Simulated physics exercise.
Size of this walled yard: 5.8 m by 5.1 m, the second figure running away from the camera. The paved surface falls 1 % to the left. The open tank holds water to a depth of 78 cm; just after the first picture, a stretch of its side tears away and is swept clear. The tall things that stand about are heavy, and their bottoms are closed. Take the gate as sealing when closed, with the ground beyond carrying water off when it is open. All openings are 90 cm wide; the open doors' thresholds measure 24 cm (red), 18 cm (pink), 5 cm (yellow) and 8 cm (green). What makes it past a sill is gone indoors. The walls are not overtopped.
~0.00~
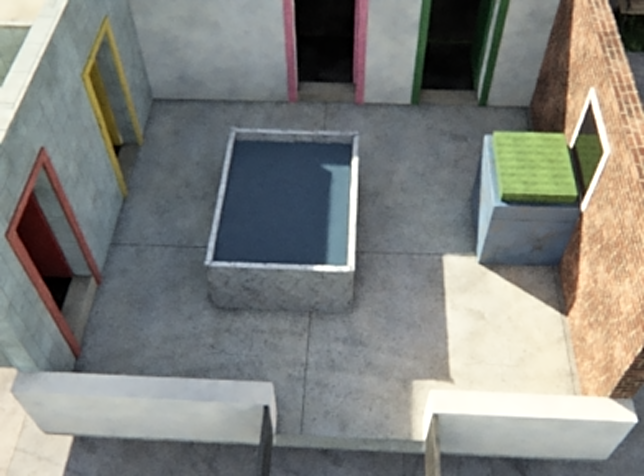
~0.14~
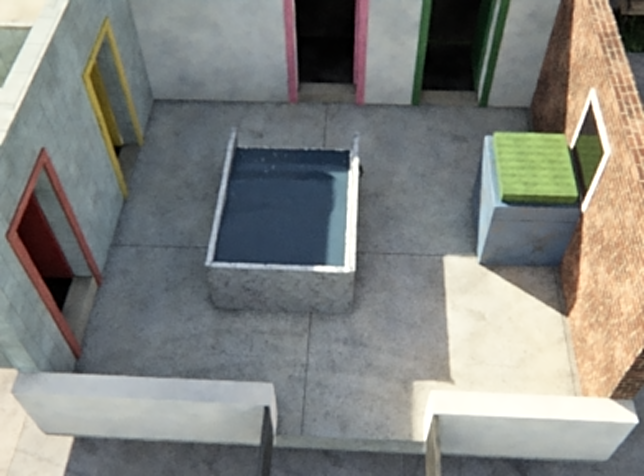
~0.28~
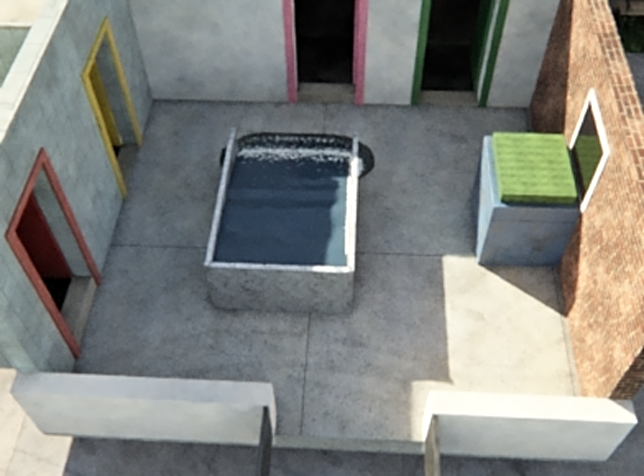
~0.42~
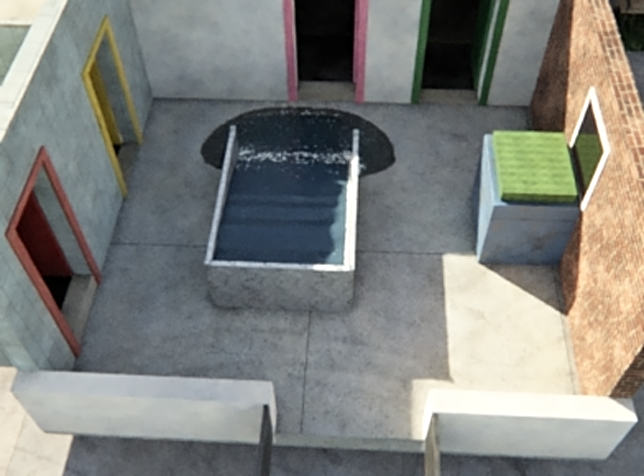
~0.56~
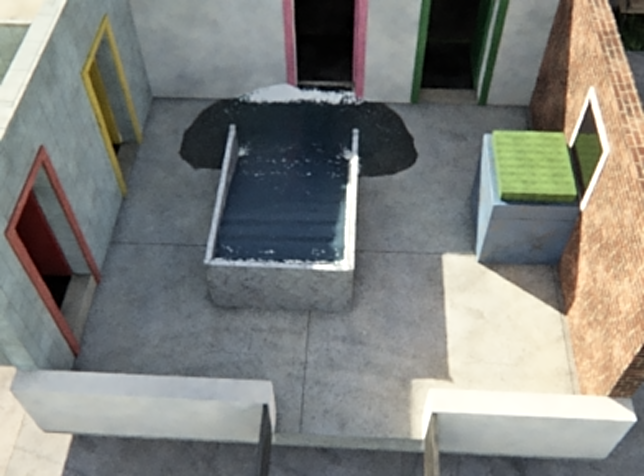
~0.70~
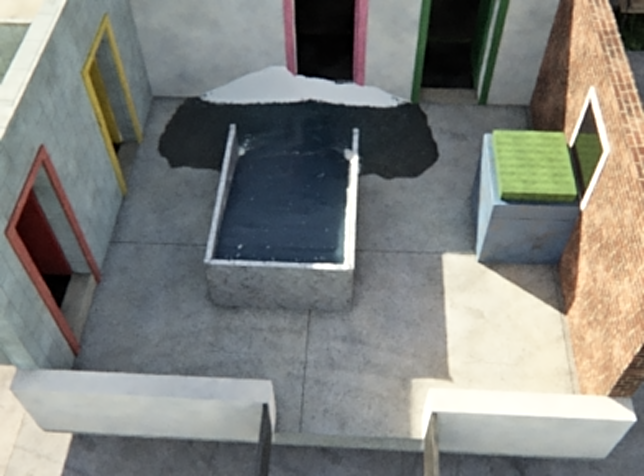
In a walled yard with coloured doorways, the far side of a raised stone tank gave way, and dark water poured out, spreading across the paving and up against the back wall.
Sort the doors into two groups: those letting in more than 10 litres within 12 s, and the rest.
The red door goes with the rest; the pink door goes in the first group; the yellow door goes in the first group; the green door goes in the first group.
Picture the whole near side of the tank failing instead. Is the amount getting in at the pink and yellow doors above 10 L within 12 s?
Short answer, against that limit: Pink is fine, yellow overshoots.
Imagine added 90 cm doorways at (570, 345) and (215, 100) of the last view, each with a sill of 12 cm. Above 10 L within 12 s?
Taking them in order, the first is fine and the second too much.
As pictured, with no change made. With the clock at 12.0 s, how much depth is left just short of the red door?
Depth: Approx. 10.0 cm.
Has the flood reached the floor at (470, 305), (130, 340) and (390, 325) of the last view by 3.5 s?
First spot not yet wet, second submerged, third not yet wet.
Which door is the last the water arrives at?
It's the red door that comes last.
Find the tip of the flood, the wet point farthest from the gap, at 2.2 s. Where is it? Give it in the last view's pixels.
At about (519, 107).
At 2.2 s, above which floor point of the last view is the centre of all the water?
Balance point at about (291, 162).
After 1.4 s water covers 25 % of the floor and is deepest (50 cm) near (154, 98); red door not reached, pink door 46 cm at the sill, 127 L in, yellow door 2 cm at the sill, 0 L in, green door 12 cm at the sill, 0 L in.
After 2.2 s water covers 40 % of the floor and is deepest (46 cm) near (154, 98); red door not reached, pink door 37 cm at the sill, 269 L in, yellow door 13 cm at the sill, 4 L in, green door 13 cm at the sill, 7 L in.
After 3.5 s water covers 65 % of the floor and is deepest (29 cm) near (532, 187); red door 4 cm at the sill, 0 L in, pink door 19 cm at the sill, 336 L in, yellow door 13 cm at the sill, 47 L in, green door 9 cm at the sill, 15 L in.
After 7.0 s water covers 90 % of the floor and is deepest (14 cm) near (63, 401); red door 14 cm at the sill, 0 L in, pink door 11 cm at the sill, 339 L in, yellow door 9 cm at the sill, 117 L in, green door 9 cm at the sill, 63 L in.
After 12.0 s water covers 100 % of the floor and is deepest (10 cm) near (63, 401); red door 10 cm at the sill, 0 L in, pink door 5 cm at the sill, 339 L in, yellow door 8 cm at the sill, 160 L in, green door 3 cm at the sill, 65 L in.
